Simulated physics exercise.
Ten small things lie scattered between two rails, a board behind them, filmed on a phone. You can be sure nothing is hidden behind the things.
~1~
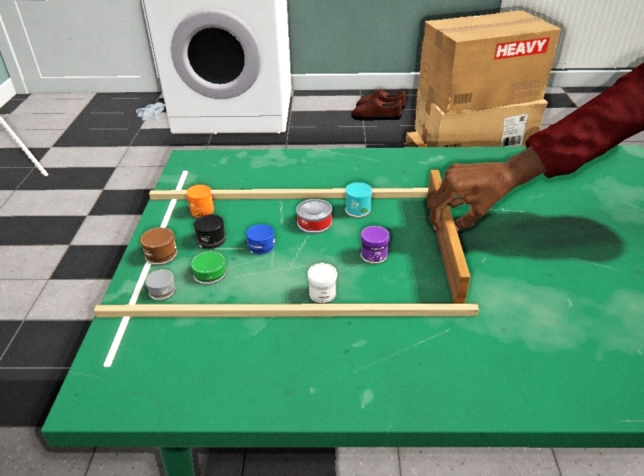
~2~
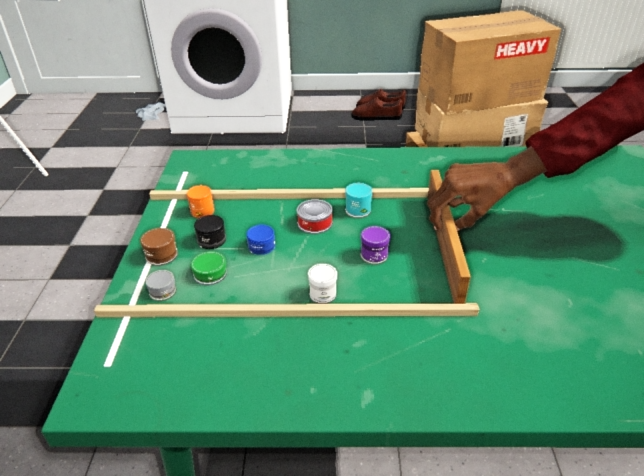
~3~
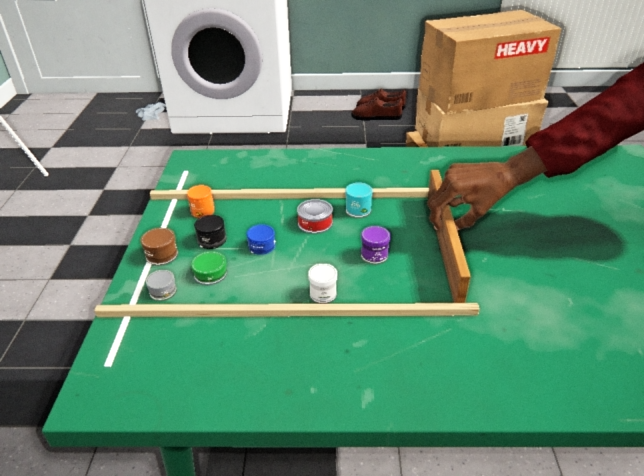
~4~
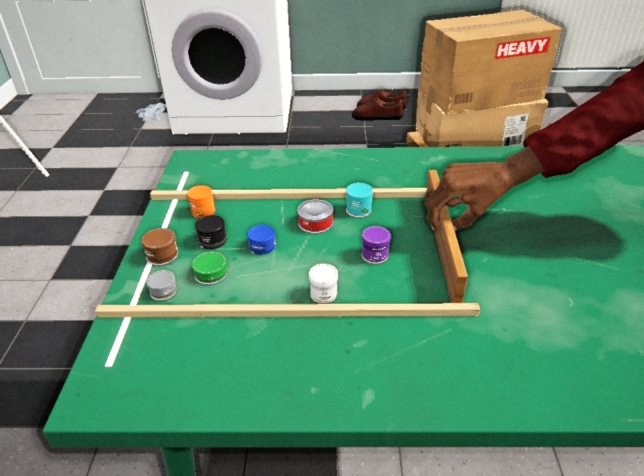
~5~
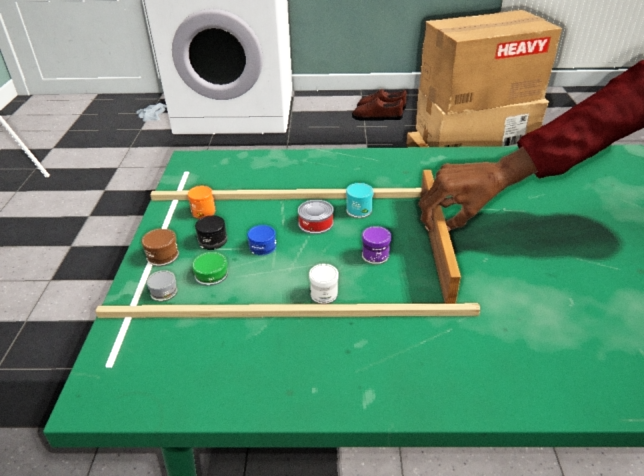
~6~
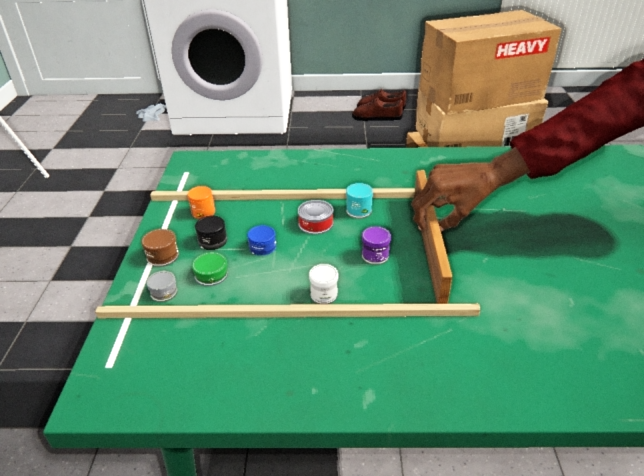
At the start, ten small coloured pots and tins lie scattered on a green table between two wooden rails, while a hand holds a board at their right, the board staying almost still. Then the hand slides the board slightly left, still short of the pots, which stay in place.
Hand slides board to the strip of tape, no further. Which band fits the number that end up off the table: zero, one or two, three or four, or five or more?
So in the end, three or four bits get shoved clean off.
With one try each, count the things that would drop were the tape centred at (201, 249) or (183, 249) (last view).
You'd find 0 and then 0 on the floor.
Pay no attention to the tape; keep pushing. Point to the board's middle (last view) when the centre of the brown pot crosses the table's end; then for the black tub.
The middle is at (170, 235) when it's the brown pot, and at (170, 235) when it's the black tub.
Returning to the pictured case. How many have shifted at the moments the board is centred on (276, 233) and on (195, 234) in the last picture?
5 by the first point, 10 by the second.
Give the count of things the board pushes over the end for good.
The figure is 4, exactly.
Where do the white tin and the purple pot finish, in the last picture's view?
The white tin comes to rest at (119, 290), and the purple pot comes to rest at (134, 253).
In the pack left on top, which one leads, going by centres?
The one in question is the green tin.
Soon after, none off yet; brown pot at rest near (161, 248); grey pot at rest near (162, 287); orange tub at rest near (202, 203).
By the end, the number that fall off is three or four; fallen, black tub, orange tub, grey pot and brown pot.
